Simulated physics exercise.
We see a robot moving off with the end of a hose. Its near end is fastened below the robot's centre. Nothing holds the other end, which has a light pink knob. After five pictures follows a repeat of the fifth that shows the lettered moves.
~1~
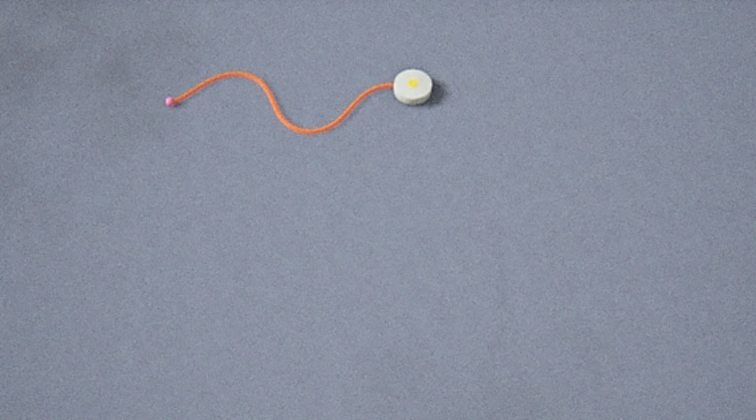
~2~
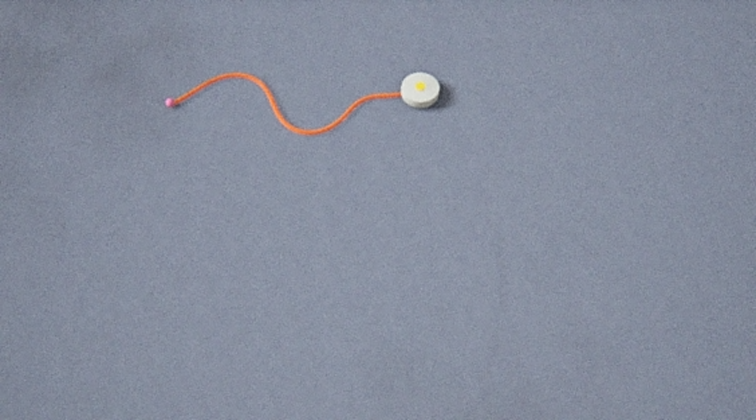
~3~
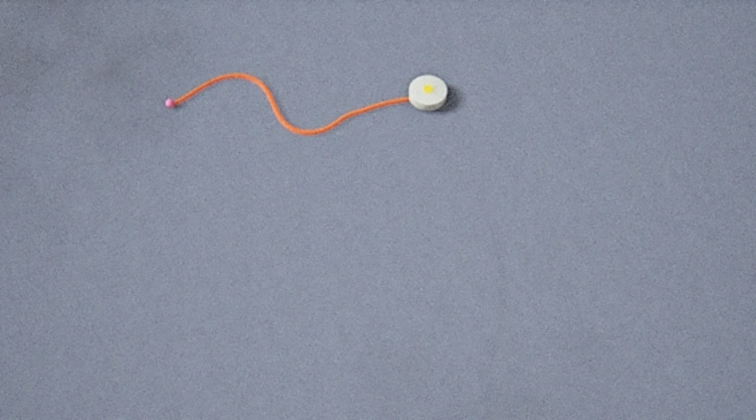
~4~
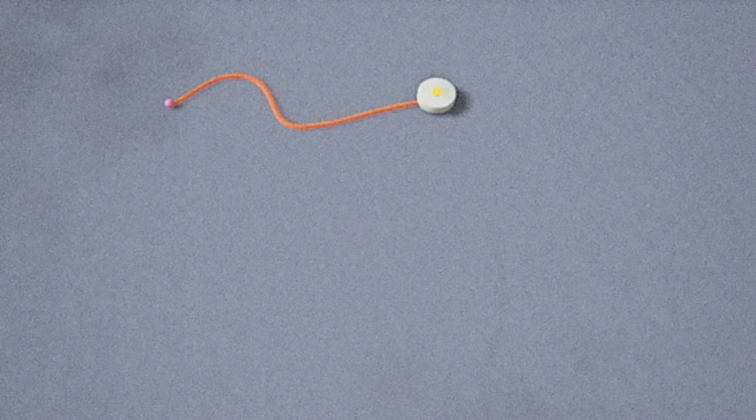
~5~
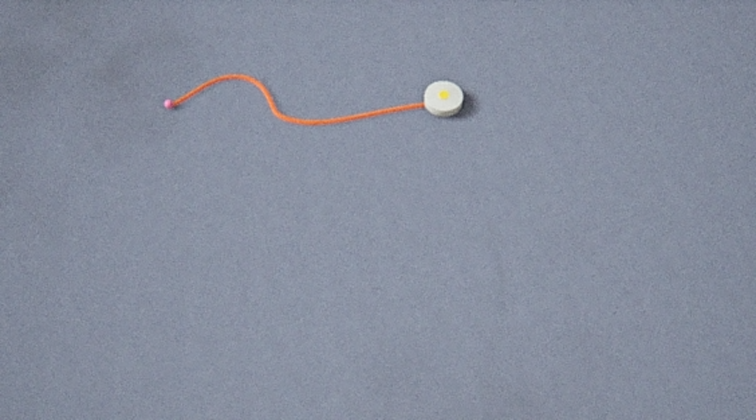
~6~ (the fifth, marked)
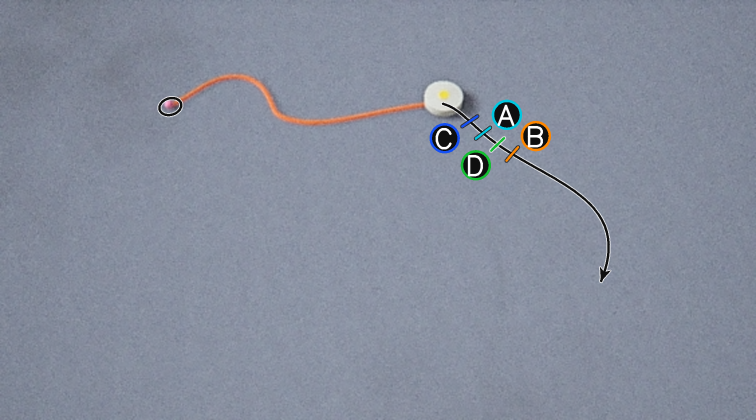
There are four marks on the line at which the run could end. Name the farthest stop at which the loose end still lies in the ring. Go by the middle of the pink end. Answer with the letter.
No farther than A.
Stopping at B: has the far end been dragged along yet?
By then, yes.
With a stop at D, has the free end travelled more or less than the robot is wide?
Less.
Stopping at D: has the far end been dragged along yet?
Yes.
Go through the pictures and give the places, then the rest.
Robot (413, 88); free end (171, 102), in the first frame.
Robot (420, 91); free end (170, 103), in the second frame.
Robot (428, 94); free end (170, 103), in the third frame.
Robot (436, 96); free end (170, 103), in the fourth frame.
Robot (443, 99); free end (169, 104), in the fifth frame.
On the marked copy, A at (483, 133); B at (512, 154); C at (470, 121); D at (498, 144); the ring at (170, 107); the route from (443, 104) via (551, 176) to (601, 281).
Following A. Soon after the start, robot (459, 108), middle of the hose (298, 110), free end (169, 104).
Later, robot (473, 119), middle of the hose (312, 104), free end (170, 104).
In the end, robot (484, 129), middle of the hose (325, 104), free end (175, 102); the free end is still in its ring.
As for the rest, B drags the free end to (203, 95); C is safe but short; D drags the free end to (188, 96).
